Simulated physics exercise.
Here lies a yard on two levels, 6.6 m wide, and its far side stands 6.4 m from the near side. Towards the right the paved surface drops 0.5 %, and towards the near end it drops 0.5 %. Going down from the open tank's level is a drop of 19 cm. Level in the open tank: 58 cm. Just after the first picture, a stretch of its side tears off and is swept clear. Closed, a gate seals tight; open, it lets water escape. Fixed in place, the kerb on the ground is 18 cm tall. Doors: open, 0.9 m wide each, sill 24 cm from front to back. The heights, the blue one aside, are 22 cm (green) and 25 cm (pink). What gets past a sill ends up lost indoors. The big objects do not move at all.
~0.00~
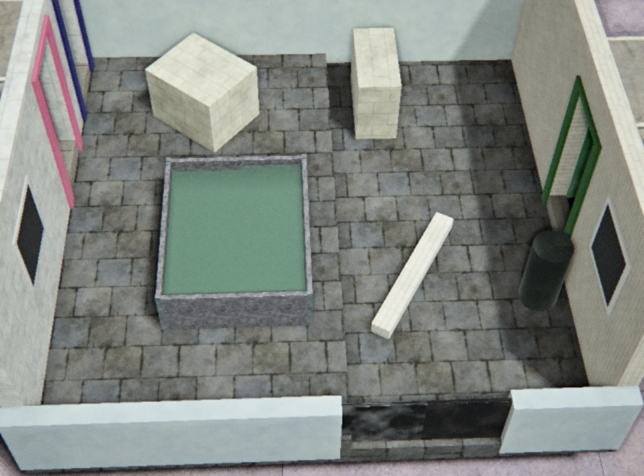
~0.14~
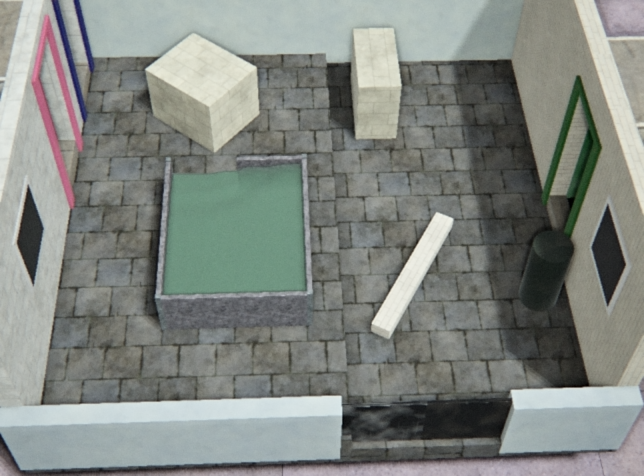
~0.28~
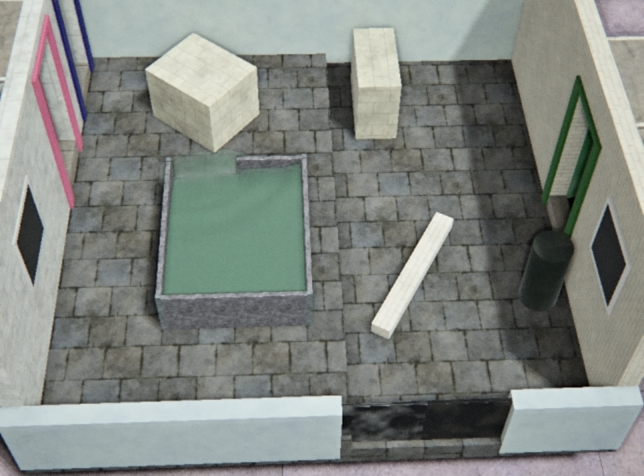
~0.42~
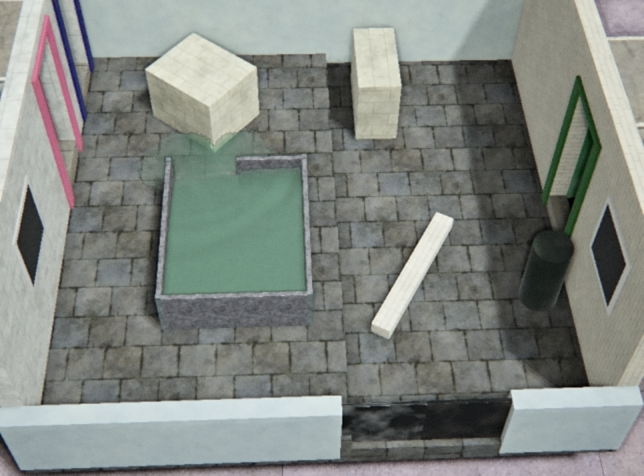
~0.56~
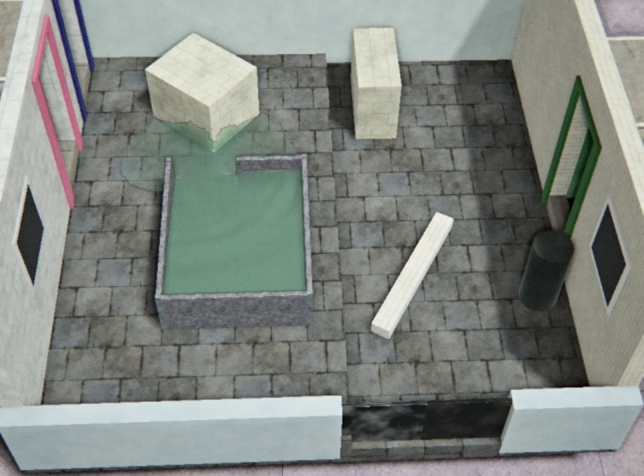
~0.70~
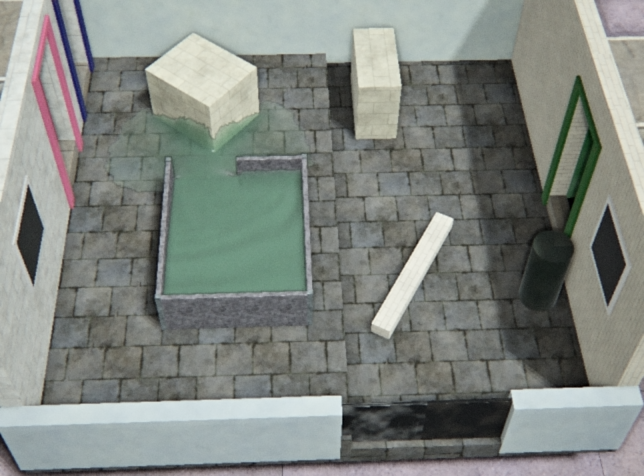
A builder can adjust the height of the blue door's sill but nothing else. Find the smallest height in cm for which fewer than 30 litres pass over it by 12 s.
I would say 18 cm.
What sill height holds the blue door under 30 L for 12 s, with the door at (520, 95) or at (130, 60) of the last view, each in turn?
First place around 9.5 cm, second around 22 cm.
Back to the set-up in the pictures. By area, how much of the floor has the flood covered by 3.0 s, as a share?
Approximately 40 % of it.
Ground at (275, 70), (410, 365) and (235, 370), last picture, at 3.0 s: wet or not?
Going in order: Swamped, untouched, untouched.
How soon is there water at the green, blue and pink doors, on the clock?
Arrival times - green: 4.0 s; blue: 1.2 s; pink: 1.3 s.
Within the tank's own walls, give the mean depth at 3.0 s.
Mean depth: Approx. 30 cm.
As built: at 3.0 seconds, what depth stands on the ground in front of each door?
Lab note, cm: Green 0; blue 22; pink 14.
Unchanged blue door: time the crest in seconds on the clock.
The level tops out near 1.6 seconds.
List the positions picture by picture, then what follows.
The first frame shows the open tank at (236, 227) is whole and still, 58 cm deep; the blue door at (75, 42) is dry.
In the second frame, water pours out on the far side and has run 0.3 m, to a hidden place; about 8 cm deep outside, 58 cm at the back.
In the third frame, water pours out on the far side and has run 0.8 m, to (223, 152); about 10 cm deep outside, 58 cm at the back.
In the fourth frame, the gap is on the far side, the front 1.2 m out at (240, 131); the back of the open tank holds 58 cm.
In the fifth frame, the gap is on the far side, the front 1.5 m out at (158, 121); the back of the open tank holds 58 cm.
In the sixth frame, water pours out on the far side and has run 1.7 m, to (272, 107); about 6 cm deep outside, 58 cm at the back; 1.0 m in a straight line remain to the blue door at (75, 42).
After 1.4 s water covers 15 % of the floor, deepest (42 cm) near (206, 153); 21 cm at the blue door, 0 litres in over its 22 cm sill.
After 3.0 s water covers 40 % of the floor, deepest (30 cm) near (92, 69); 22 cm at the blue door, 8 litres in over its 22 cm sill.
After 12.0 s water covers 90 % of the floor, deepest (16 cm) near (575, 423); 6 cm at the blue door, 10 litres in over its 22 cm sill.
At the blue door as built, the water arrived by 1.2 s and peaked near 23 cm at 1.6 s.
Run again over the same 12 s with other heights there, 53 litres in over 15 cm, 15 litres over 20.5 cm. The limit of 30 litres is kept from about 18 cm up.
